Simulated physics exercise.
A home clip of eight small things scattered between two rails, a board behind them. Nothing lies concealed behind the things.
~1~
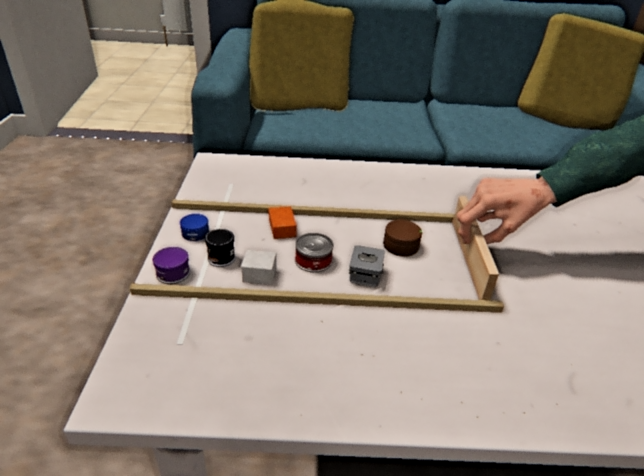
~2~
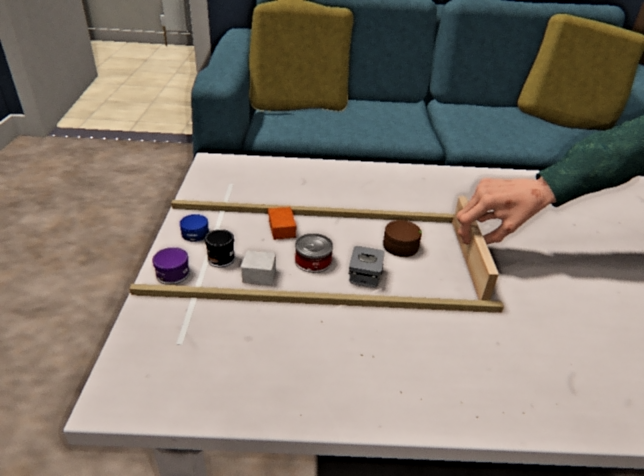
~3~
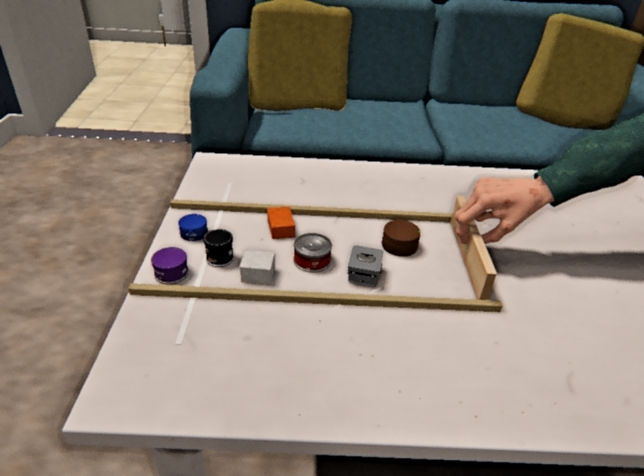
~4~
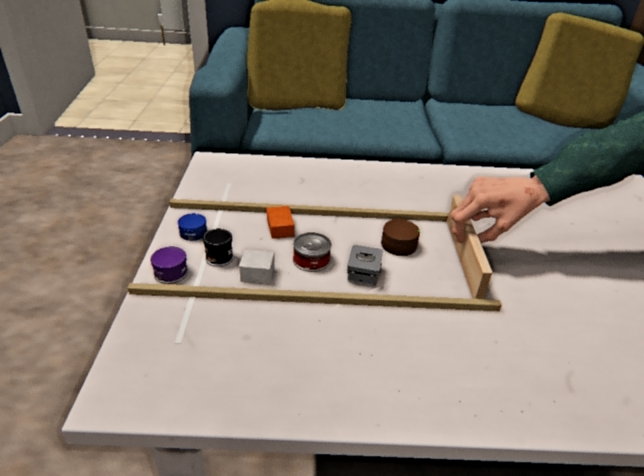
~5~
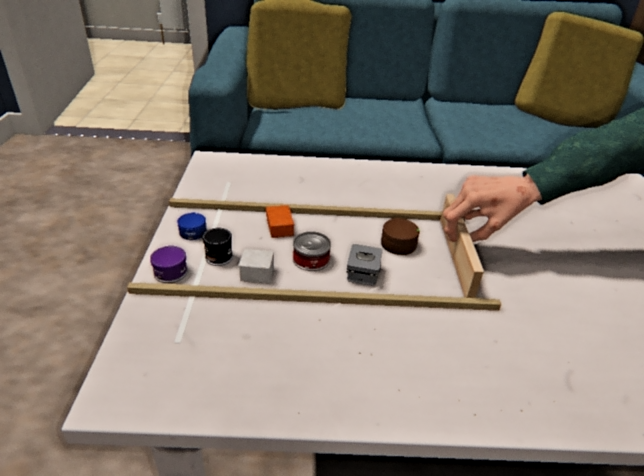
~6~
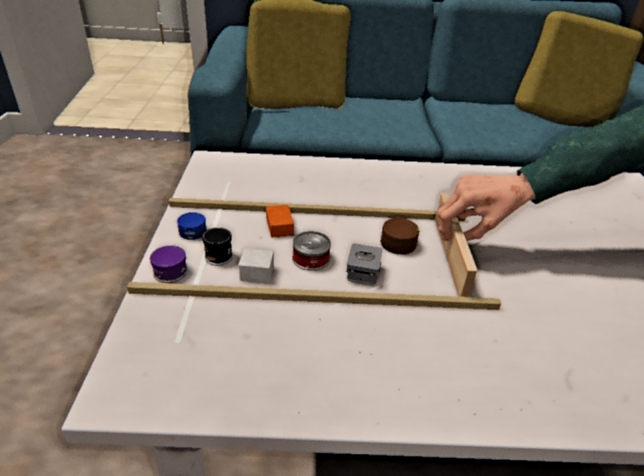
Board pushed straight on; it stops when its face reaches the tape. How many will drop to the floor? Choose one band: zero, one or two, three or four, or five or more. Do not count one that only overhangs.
One or two.
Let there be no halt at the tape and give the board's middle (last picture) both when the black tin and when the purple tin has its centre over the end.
Its middle is about (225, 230) and about (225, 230).
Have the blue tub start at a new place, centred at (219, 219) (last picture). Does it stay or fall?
I reckon it remains in place.
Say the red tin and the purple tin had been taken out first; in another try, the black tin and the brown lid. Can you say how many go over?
First try 0, second try 1.
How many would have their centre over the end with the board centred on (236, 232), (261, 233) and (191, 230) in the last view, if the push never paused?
0, 0 and 5.
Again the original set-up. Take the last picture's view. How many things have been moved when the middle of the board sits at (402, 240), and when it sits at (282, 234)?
One spot: 1. Other spot: 6.
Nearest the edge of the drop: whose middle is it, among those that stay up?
The foremost one is the blue tub.
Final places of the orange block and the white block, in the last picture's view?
Roughly (201, 209) for the first and roughly (153, 262) for the second.
Soon after, none off yet; purple tin at rest near (169, 264); blue tub at rest near (192, 226); black tin at rest near (218, 246).
Then, none off yet; purple tin at rest near (169, 264); blue tub at rest near (192, 226); black tin moving near (209, 247).
By the end, the number that fall off is one or two; fallen, black tin and purple tin.
